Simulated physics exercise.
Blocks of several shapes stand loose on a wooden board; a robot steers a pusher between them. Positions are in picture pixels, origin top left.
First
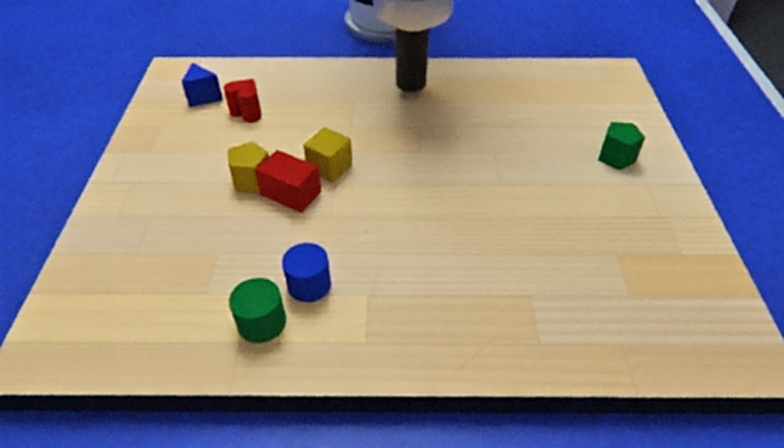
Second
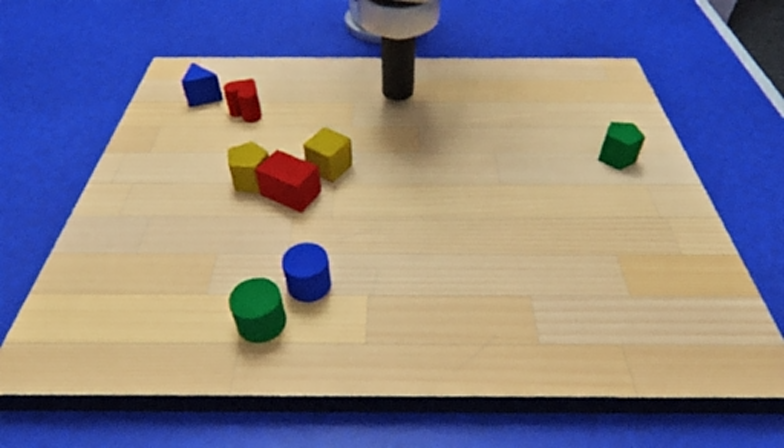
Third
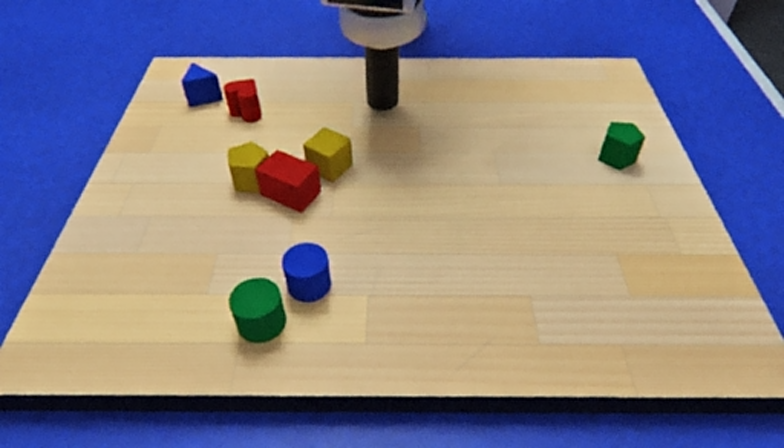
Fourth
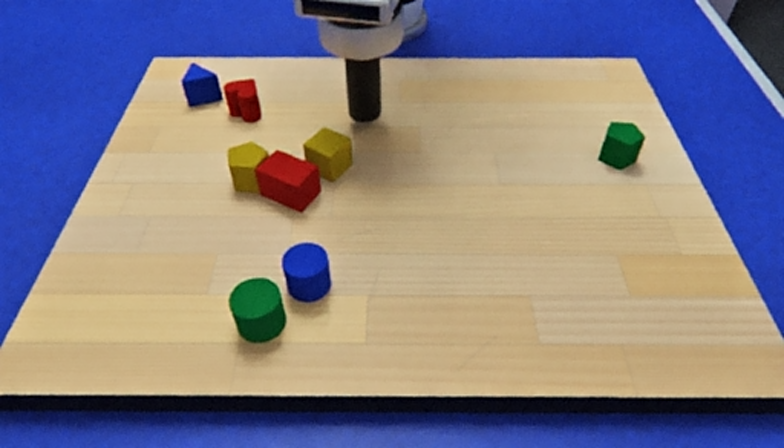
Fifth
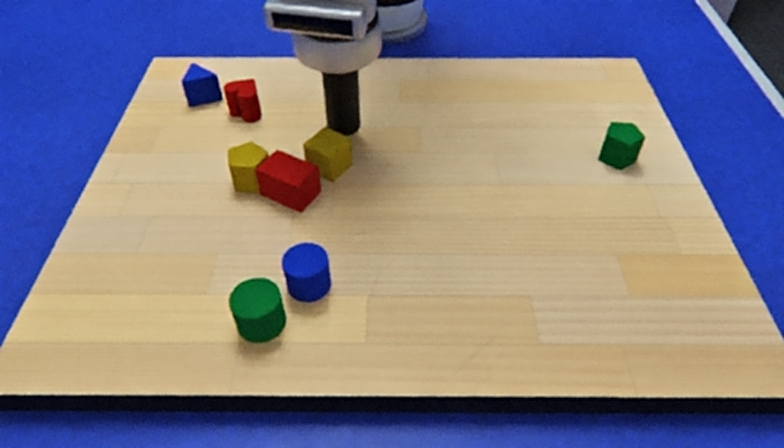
A robot arm with a dark cylindrical pusher works over a pale wooden board on a blue surface, seen from a raised, fixed viewpoint. Blue and red blocks stand at the upper left, a red rectangular block between two yellow ones below them, blue and green cylinders nearer, and a green block at right. The pusher glides left and nearer, closing in on the yellow square piece, while the blocks stay still.
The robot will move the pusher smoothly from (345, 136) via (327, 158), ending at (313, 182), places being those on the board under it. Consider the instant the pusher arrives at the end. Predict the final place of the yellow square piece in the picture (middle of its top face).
Somewhere near (321, 180).
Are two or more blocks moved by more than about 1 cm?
In short: Yes.
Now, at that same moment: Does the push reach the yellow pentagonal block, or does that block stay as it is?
Stays where it is.
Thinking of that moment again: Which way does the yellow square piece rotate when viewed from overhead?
My prediction: CCW.
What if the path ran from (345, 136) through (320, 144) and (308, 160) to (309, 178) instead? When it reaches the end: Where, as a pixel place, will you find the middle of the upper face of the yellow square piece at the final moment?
Most likely (336, 166).
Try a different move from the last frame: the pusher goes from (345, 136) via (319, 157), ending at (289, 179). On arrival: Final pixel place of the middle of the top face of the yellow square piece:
I'd guess (318, 165).
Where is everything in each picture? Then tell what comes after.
Lower end of the pusher at (411, 84), tops of blocks, yellow pentagonal block at (246, 154), red rectangular block at (287, 167), yellow square piece at (327, 141), in the first picture.
Pusher at (398, 92), blocks as before, in the second picture.
Pusher at (383, 101), blocks as before, in the third picture.
Pusher at (365, 113), blocks as before, in the fourth picture.
Pusher at (344, 126), yellow pentagonal block at (246, 154), red rectangular block at (287, 167), yellow square piece at (327, 141), in the fifth picture.
The first path, step by step. Halfway along, pusher at (326, 147); red rectangular block at (282, 172), turned 15° clockwise; yellow square piece at (321, 155), turned 30° anticlockwise.
At the end, pusher at (312, 172); yellow pentagonal block not moved; red rectangular block at (279, 179), turned 35° clockwise; yellow square piece at (321, 180), turned 55° anticlockwise.
